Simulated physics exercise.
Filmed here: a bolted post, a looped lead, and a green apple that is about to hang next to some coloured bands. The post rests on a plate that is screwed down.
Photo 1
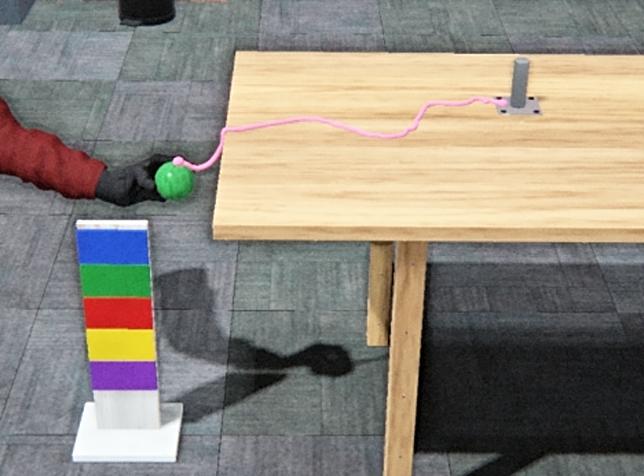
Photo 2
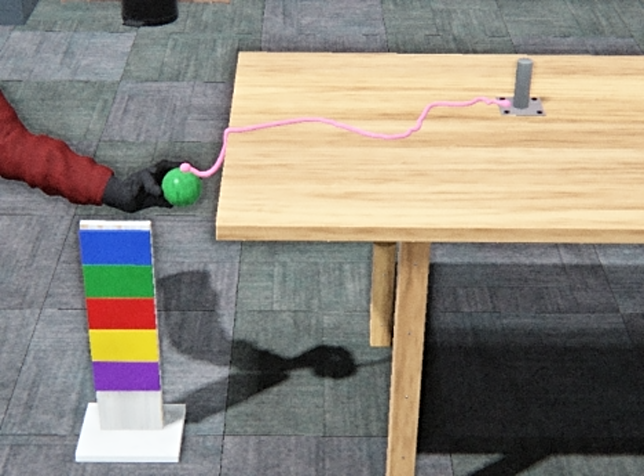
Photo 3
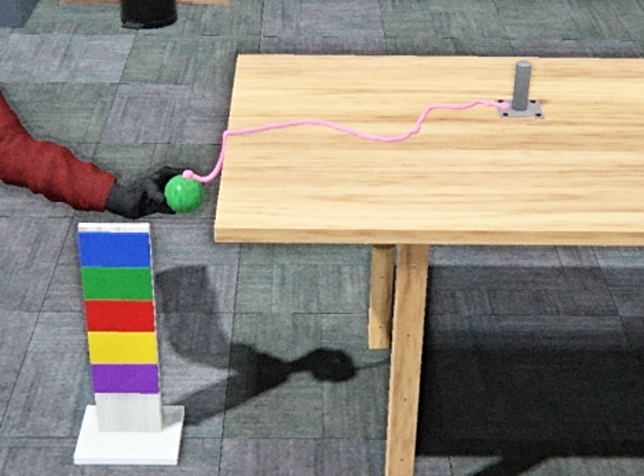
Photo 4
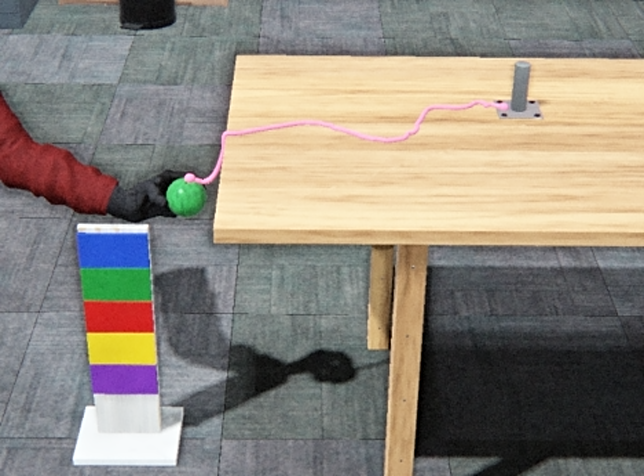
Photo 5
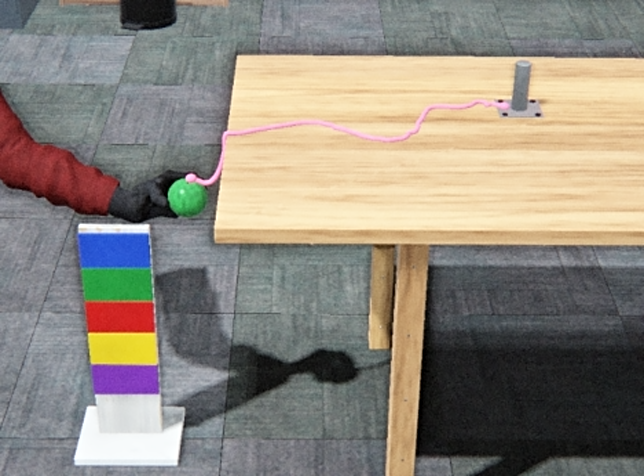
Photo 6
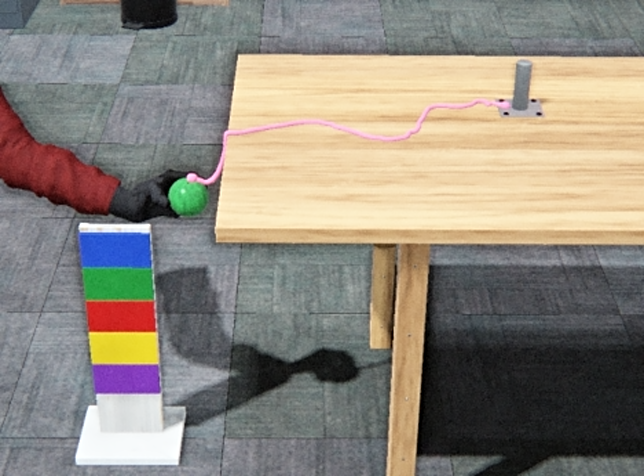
A gloved hand in a red sleeve, reaching in from the left, moves a green ball slightly right and down, then keeps it nearly still beside the table's edge. A pink cord runs loosely from the ball across the pale wooden tabletop to a grey post on a plate, with a blue, green, red, yellow and purple striped board standing at lower left. The grey-carpeted room is seen from above, the view almost steady.
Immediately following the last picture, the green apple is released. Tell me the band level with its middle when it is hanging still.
That is the green band.
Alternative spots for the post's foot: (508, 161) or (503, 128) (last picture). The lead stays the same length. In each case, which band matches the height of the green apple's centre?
First try: Red; second try: Red.
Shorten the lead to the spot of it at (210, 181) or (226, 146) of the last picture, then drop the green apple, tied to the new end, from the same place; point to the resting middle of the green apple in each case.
Roughly at (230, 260) the first time and at (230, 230) the second.
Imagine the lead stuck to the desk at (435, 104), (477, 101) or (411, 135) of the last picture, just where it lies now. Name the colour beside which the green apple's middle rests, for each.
Green, then green, then blue.
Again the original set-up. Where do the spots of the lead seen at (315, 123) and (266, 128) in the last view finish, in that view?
Roughly (243, 133) for the first and (226, 170) for the second.
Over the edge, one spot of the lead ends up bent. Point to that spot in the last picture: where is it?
In the last picture it is at roughly (296, 123).
Soon after, apple near (261, 270); level with green.
Then, apple near (223, 284); level with green.
At rest, apple near (225, 285); level with green. Its middle rests at the green band.
